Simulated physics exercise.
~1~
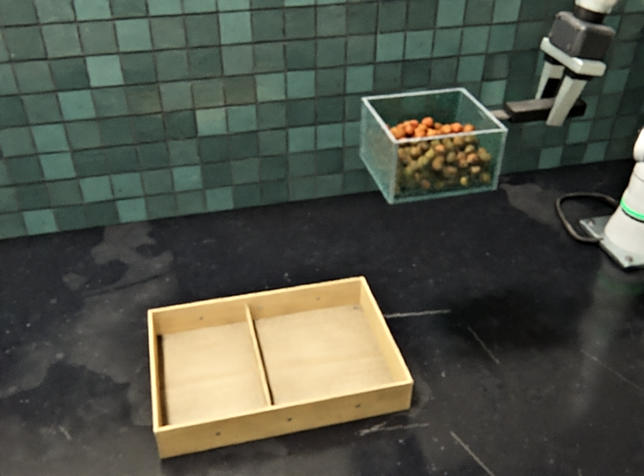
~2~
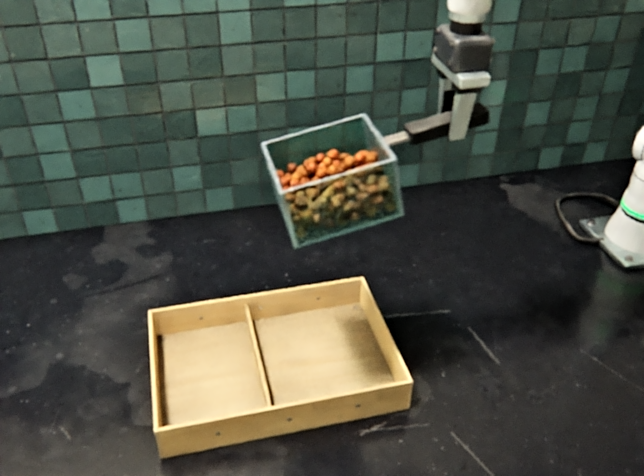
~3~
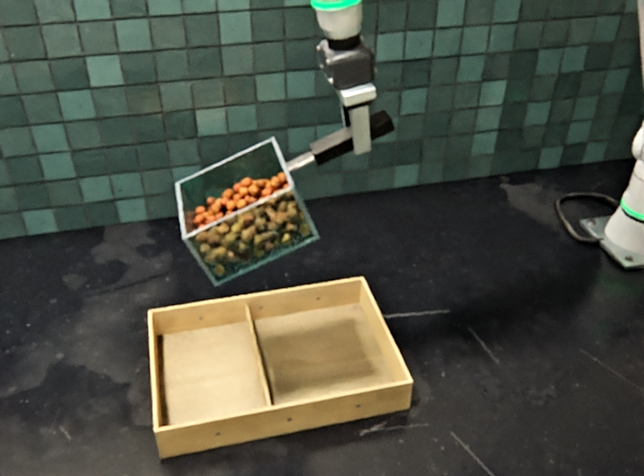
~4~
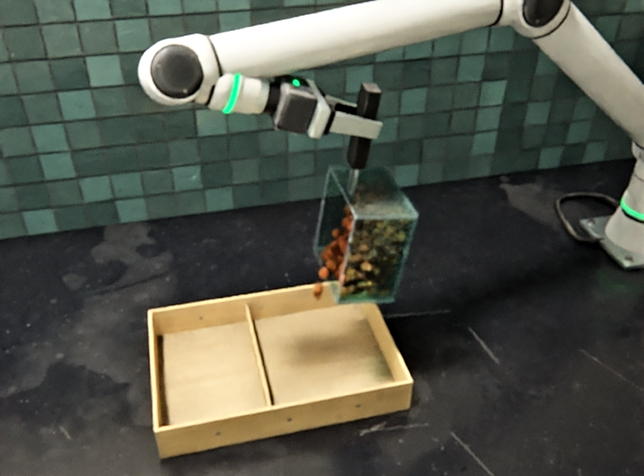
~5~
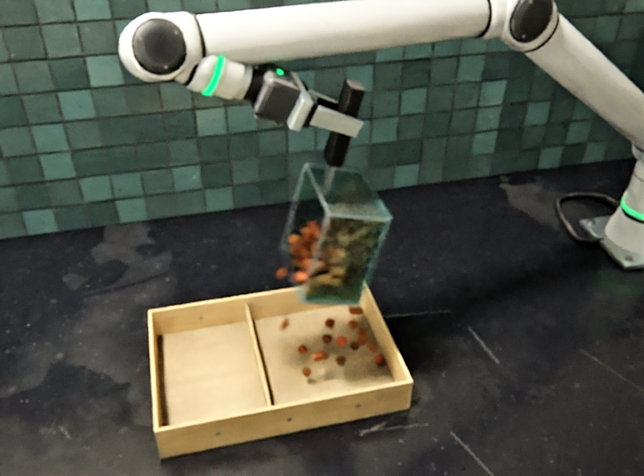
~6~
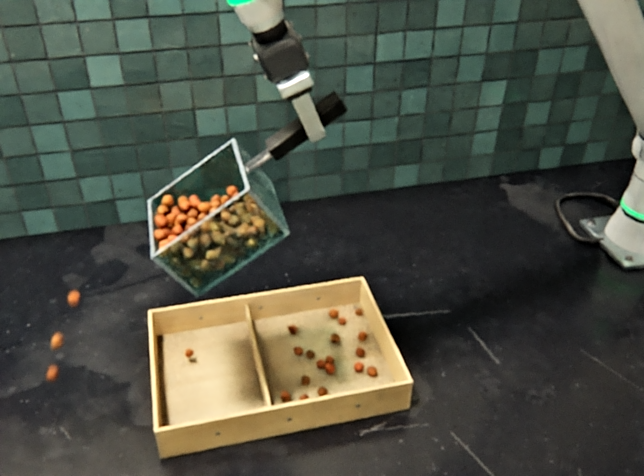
At the start, a robot arm holds a clear box of small round nuts, reddish ones above greenish-brown ones, up to the right of a divided wooden tray on a dark counter. The arm carries the box left, tilting it gradually as it nears the tray. It then tips the box steeply over the right compartment, and some reddish nuts tumble out into it. Next, the arm swings the box back to a gentler tilt farther left. It ends with most nuts still inside the box, a scattering in the right compartment, very few in the left, and a few stray nuts beyond the tray's left side.
